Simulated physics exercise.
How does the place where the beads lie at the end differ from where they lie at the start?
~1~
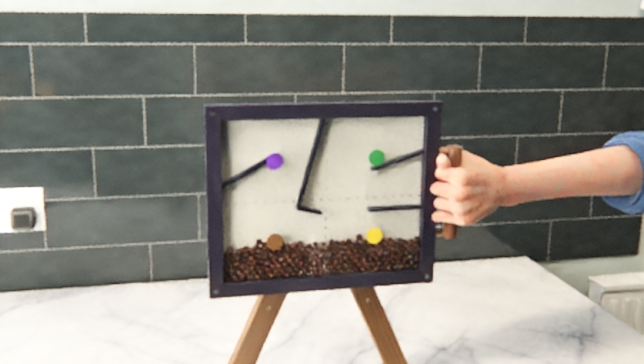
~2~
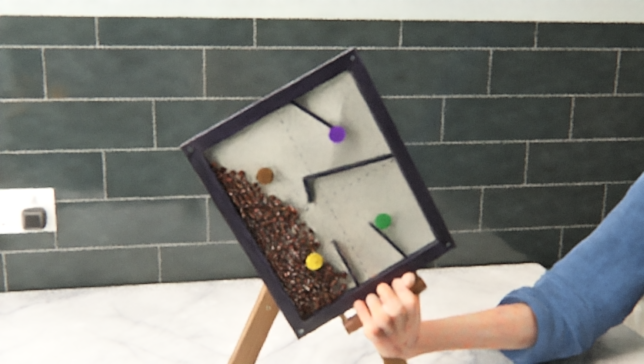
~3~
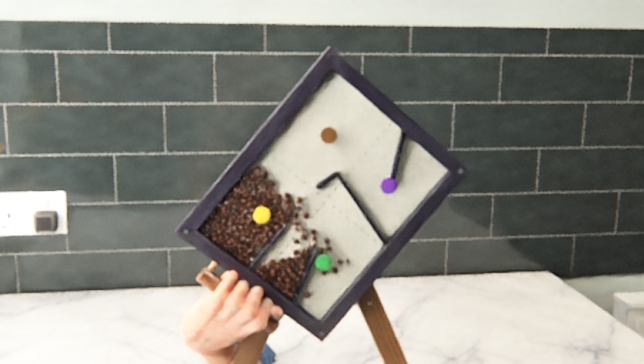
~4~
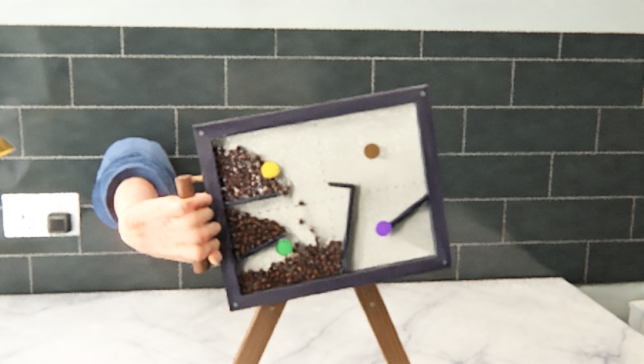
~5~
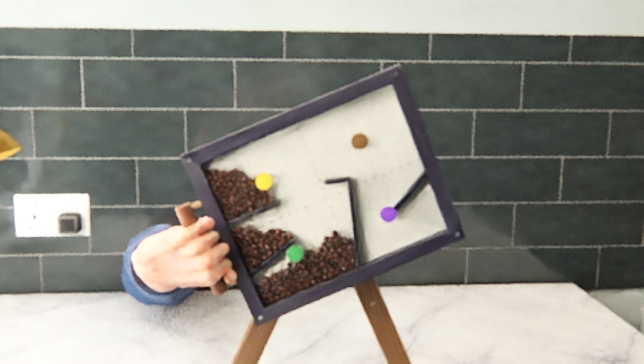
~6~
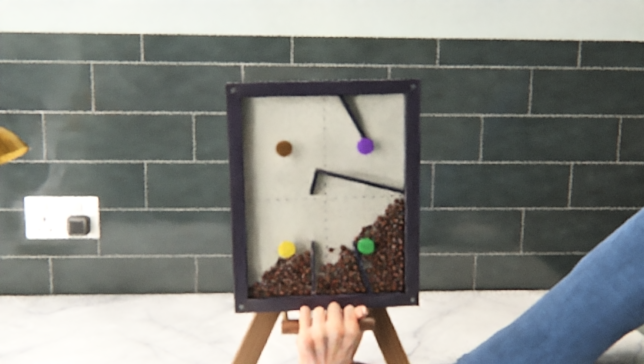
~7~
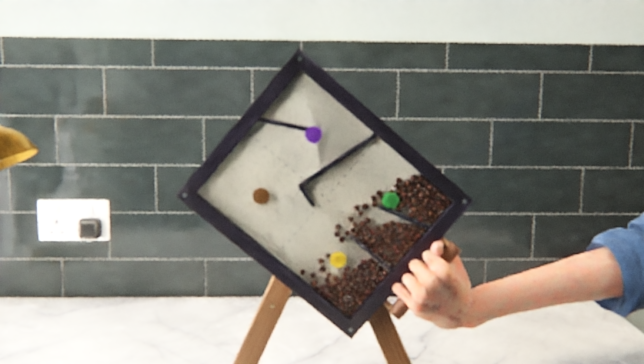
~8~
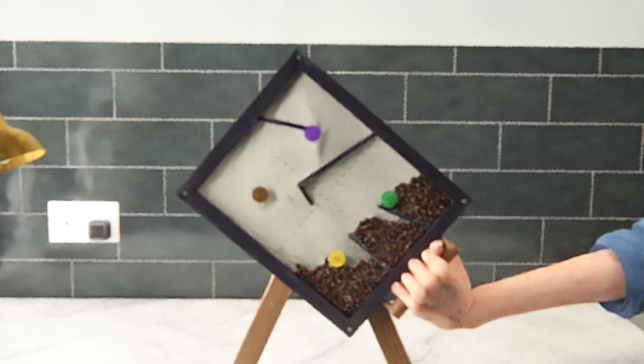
At the start the beads lie in a layer along the bottom of the level box, while at the end they sit farther right and slightly higher, in heaps along the lower right side of the tilted box.
On a pale marbled counter before dark green tiles, seen from the front as the view drifts slightly sideways, a dark-framed flat box stands on wooden legs. Small dark brown beads lie along its bottom, below purple, green, brown and yellow dots and thin dark bars. A blue-sleeved person's hand turns the box clockwise by its handle until the handle is at the left, and the beads tumble into the compartments there. The hand then swings it back counterclockwise, stopping with the box tilted. The beads settle in heaps along the lower right side, by the green and yellow dots.
